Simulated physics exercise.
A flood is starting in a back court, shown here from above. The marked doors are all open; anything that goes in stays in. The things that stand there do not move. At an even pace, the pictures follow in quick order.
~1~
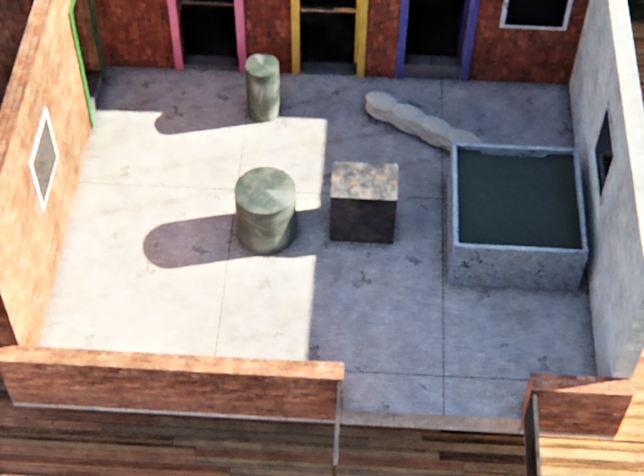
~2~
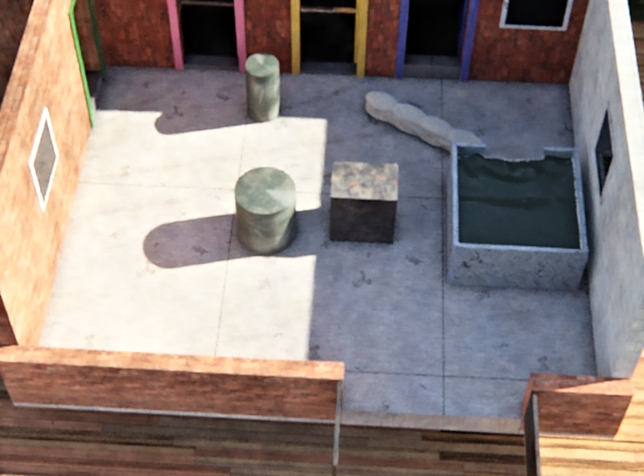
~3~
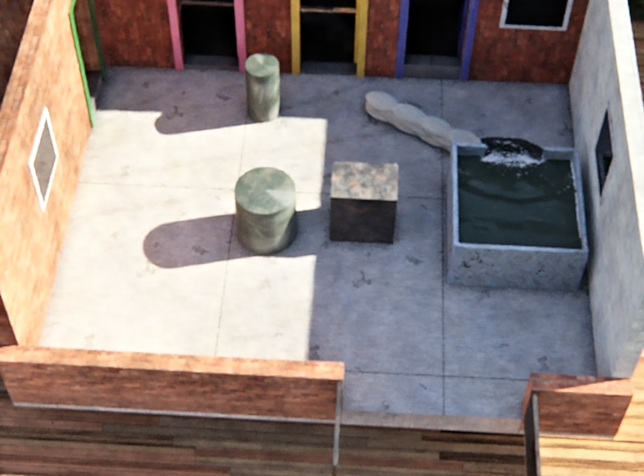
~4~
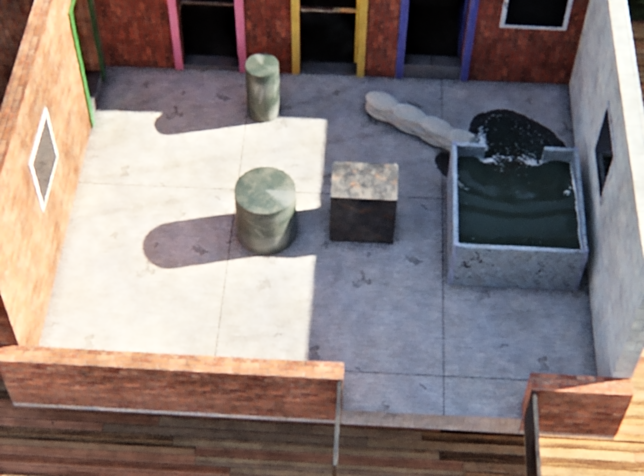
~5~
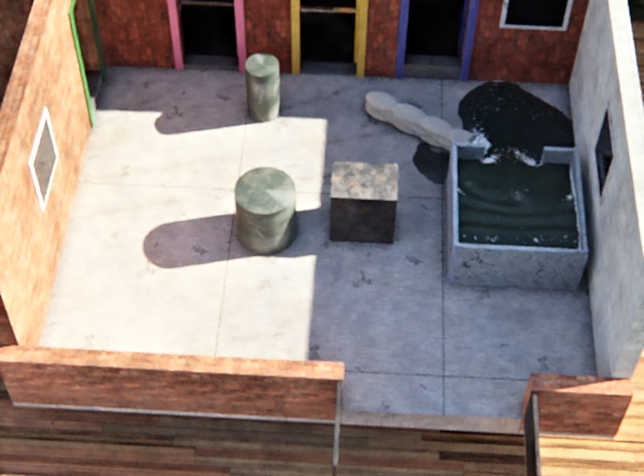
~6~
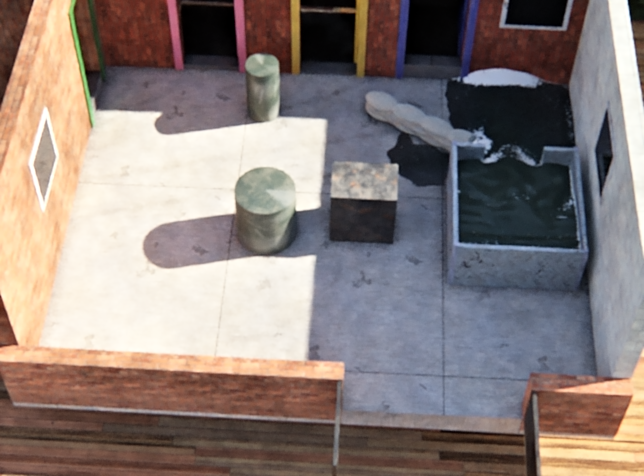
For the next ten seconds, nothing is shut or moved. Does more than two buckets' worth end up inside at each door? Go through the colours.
The blue door no, two at most; the yellow door yes, more than two; the pink door no, two at most; the green door no, two at most.
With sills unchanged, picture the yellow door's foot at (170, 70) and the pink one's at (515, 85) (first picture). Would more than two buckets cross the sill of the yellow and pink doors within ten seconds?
Well, the yellow door misses the threshold, but the pink door beats the threshold.
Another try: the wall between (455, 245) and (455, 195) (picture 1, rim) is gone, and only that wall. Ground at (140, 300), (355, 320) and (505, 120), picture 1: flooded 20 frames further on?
Log: Point 1 inundated; point 2 inundated; point 3 unreached.
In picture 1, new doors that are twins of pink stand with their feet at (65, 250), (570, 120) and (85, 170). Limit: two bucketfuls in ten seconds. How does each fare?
Each in turn, the new doors: Remains within bounds, breaks the limit, remains within bounds.
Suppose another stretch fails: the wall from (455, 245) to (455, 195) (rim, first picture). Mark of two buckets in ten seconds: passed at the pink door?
Here's my take: The pink door tops the limit.
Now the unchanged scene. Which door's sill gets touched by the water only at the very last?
I say the green door.
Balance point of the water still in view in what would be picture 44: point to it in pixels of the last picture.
Estimate: (391, 169).
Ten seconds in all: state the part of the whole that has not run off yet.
Estimate: 96 per cent.
A moment on, water covers 15 % of the floor; the blue door wet at the sill, nothing in, the yellow door not reached, the pink door not reached, the green door not reached.
Next, water covers 25 % of the floor; the blue door wet at the sill, nothing in, the yellow door wet at the sill, nothing in, the pink door not reached, the green door not reached.
Then, water covers 35 % of the floor; the blue door wet at the sill, nothing in, the yellow door under two buckets in, the pink door wet at the sill, nothing in, the green door wet at the sill, nothing in.
Later, water covers 60 % of the floor; the blue door wet at the sill, nothing in, the yellow door over two buckets in, the pink door wet at the sill, nothing in, the green door wet at the sill, nothing in.
In the end, water covers 75 % of the floor; the blue door wet at the sill, nothing in, the yellow door over two buckets in, the pink door wet at the sill, nothing in, the green door wet at the sill, nothing in.
